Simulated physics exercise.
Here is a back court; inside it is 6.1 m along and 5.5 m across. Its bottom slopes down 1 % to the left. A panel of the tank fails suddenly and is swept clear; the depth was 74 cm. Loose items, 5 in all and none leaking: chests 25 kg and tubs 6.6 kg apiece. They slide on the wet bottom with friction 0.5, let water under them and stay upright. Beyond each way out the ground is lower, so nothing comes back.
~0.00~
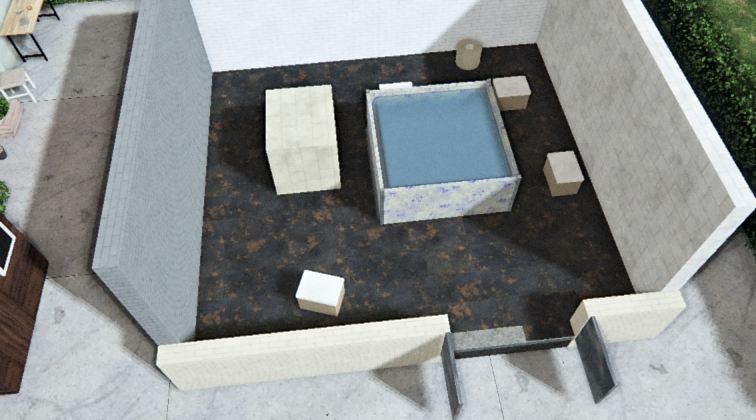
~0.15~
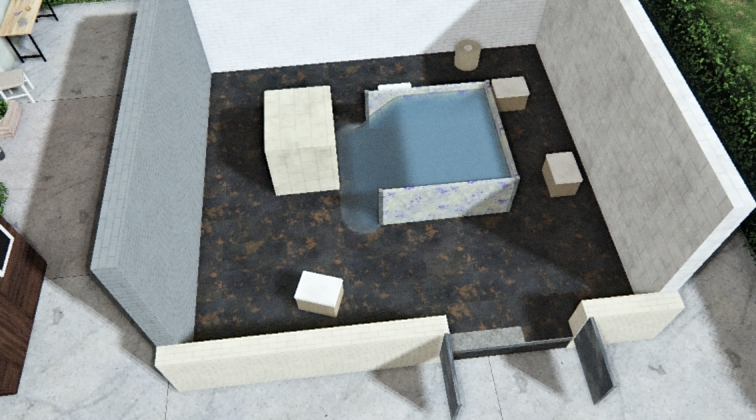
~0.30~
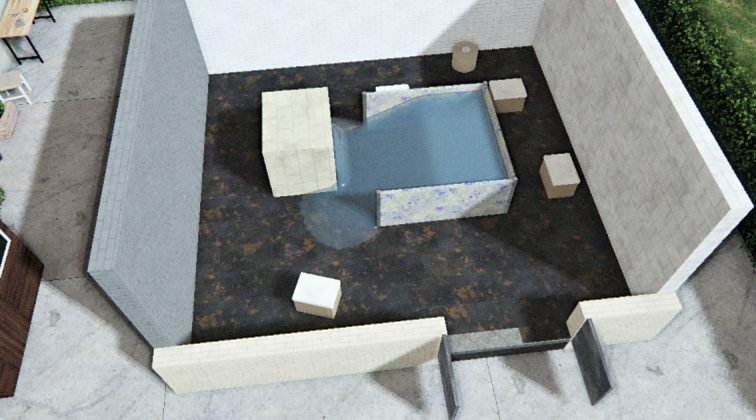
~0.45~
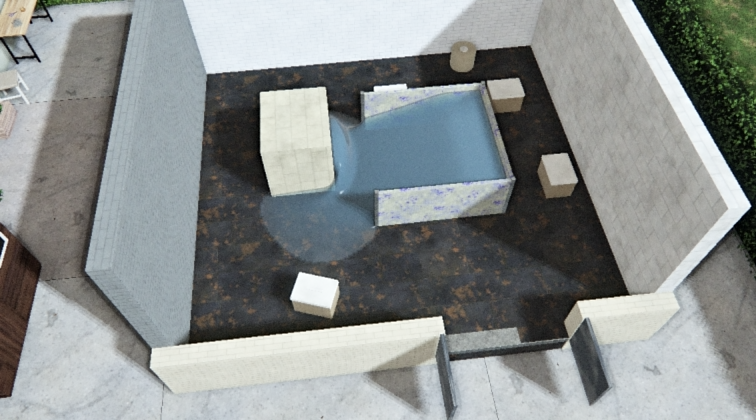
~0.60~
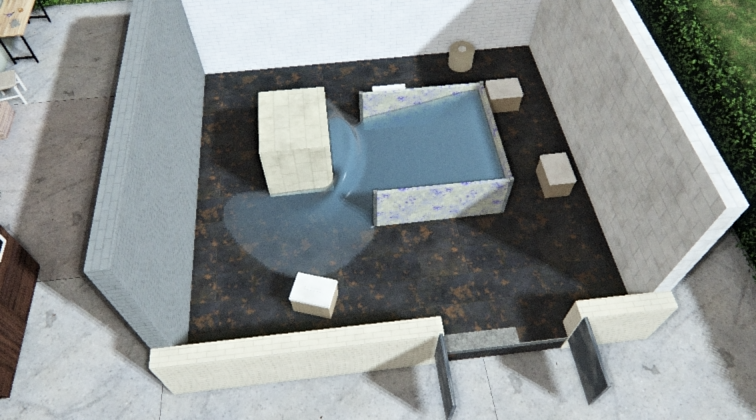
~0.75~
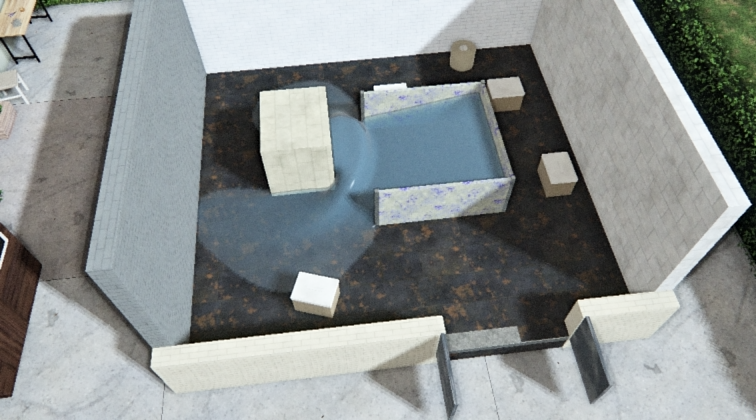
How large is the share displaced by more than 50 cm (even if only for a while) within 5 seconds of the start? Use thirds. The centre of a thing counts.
It is one to two thirds.
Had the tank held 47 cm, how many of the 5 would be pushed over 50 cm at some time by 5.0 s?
Then 1.
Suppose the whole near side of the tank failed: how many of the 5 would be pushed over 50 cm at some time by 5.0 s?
Then 1.
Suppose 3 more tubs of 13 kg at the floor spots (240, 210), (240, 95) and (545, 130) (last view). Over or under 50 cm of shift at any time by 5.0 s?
In that order: More, more, less.
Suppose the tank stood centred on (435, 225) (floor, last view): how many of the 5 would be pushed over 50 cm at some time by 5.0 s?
Then 1.
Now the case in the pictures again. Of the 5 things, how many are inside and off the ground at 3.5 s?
I count 0.
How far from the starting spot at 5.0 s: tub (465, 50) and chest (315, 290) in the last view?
In turn: 100 cm, 200 cm.
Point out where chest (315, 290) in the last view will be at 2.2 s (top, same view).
Near (311, 324).
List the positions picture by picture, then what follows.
A chest at (320, 287) rests on the ground; a chest at (566, 166) rests on the ground; water covers 3.6 m2; 0 of 5 have shifted, in the first frame.
A chest at (319, 288), on the bottom; a chest at (565, 167) rests on the ground; water covers 4.7 m2; 0 of 5 have shifted, in the second frame.
A chest at (317, 290), on the bottom; a chest at (562, 168), on the bottom; water covers 5.5 m2; 0 of 5 have shifted, in the third frame.
A chest at (315, 289), on the bottom; a chest at (560, 168), on the bottom; water covers 6.6 m2; 0 of 5 have shifted, in the fourth frame.
A chest at (314, 289) rests on the ground; a chest at (559, 168) rests on the ground; water covers 8.0 m2; 0 of 5 have shifted, in the fifth frame.
A chest at (315, 289), on the bottom; a chest at (560, 167) rests on the ground; water covers 9.9 m2; 0 of 5 have shifted, in the sixth frame.
After 1.1 s 0 of 5 are over 50 cm from their spots; 0 afloat.
After 2.2 s 1 of 5 are over 50 cm from their spots; 0 afloat.
After 3.5 s 2 of 5 are over 50 cm from their spots; 0 afloat.
After 5.0 s 2 of 5 are over 50 cm from their spots, and 2 have been at some point; 1 afloat.
